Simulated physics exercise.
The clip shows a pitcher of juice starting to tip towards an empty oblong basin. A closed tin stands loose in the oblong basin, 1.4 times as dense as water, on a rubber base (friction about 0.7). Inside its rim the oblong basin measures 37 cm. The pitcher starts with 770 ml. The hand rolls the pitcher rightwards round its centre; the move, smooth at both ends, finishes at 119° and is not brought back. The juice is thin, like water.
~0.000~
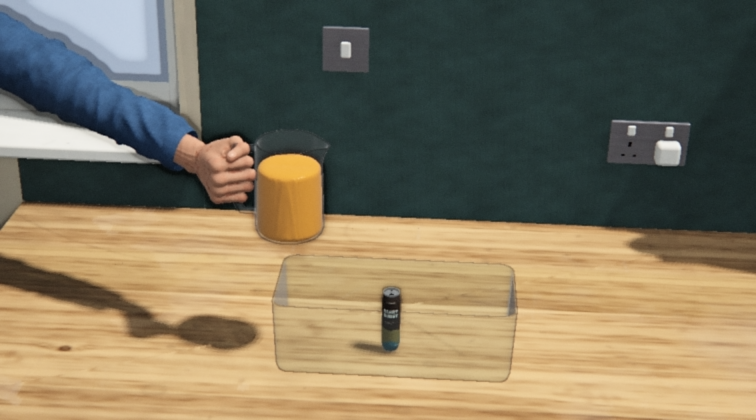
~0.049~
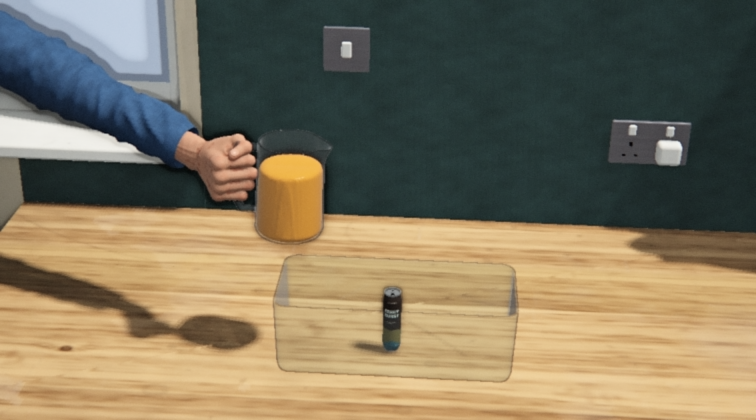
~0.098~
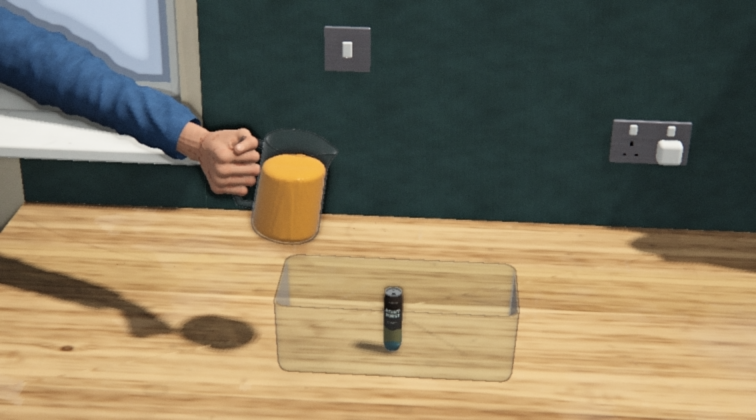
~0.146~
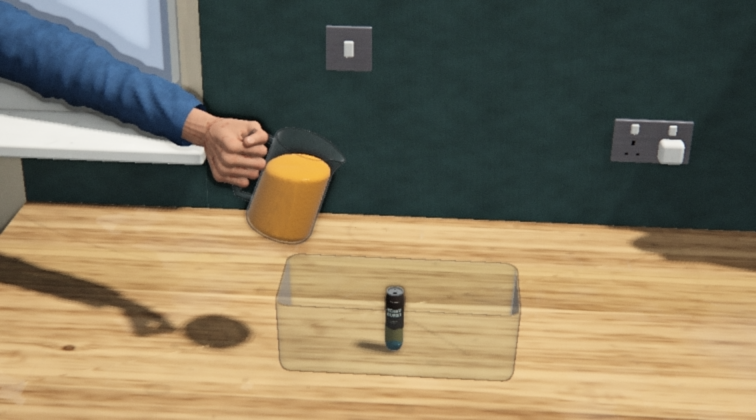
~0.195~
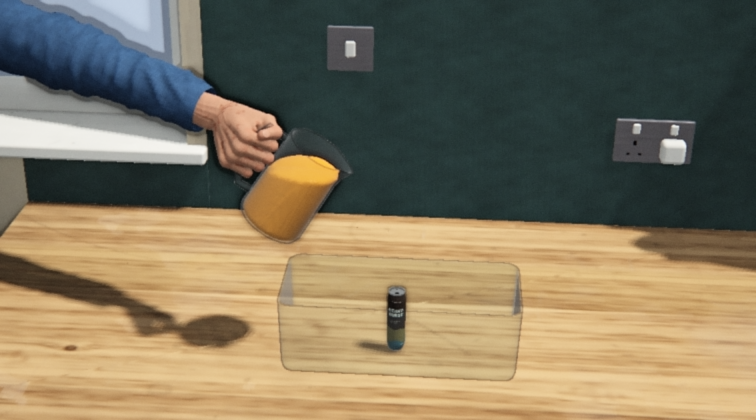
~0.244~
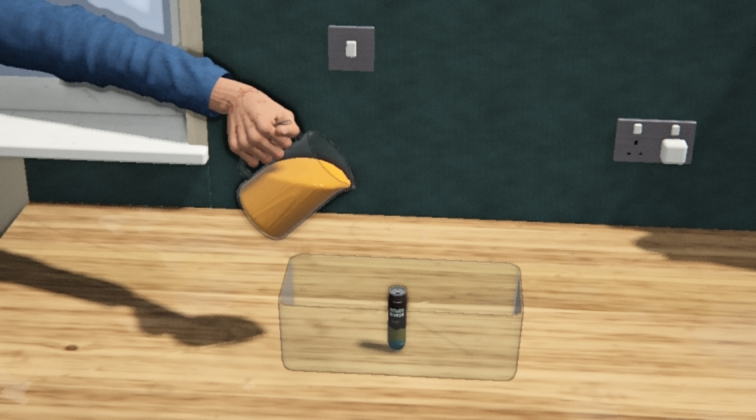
A hand tilts a pitcher of orange juice rightwards above a clear basin holding a tin.
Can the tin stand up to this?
The tin goes over.
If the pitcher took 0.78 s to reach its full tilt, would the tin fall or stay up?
Then it goes over.
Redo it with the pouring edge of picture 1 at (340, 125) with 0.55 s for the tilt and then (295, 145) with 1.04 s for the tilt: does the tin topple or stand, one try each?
First it topples; then it stays up.
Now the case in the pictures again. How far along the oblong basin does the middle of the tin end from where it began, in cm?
Some 10.0 cm.
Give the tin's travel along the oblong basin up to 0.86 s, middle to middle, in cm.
About 10 cm.
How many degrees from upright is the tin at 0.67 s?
Near 15° from upright.
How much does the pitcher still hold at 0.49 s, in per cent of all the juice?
Near 60 in a hundred.
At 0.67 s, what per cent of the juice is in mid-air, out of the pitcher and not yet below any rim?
Some 18 per cent.
By 0.49 s the tilt is 114° and 59 per cent is still to pour; the tin stands where it began.
By 0.67 s the tilt is 119° and 13 per cent is still to pour; the tin leans 14°.
By 0.86 s the tilt is 119° and 1 per cent is still to pour; the tin lies on its side.
By 1.06 s the tilt is 119° and 0 per cent is still to pour; the tin lies on its side.
At rest the tin lies on its side.
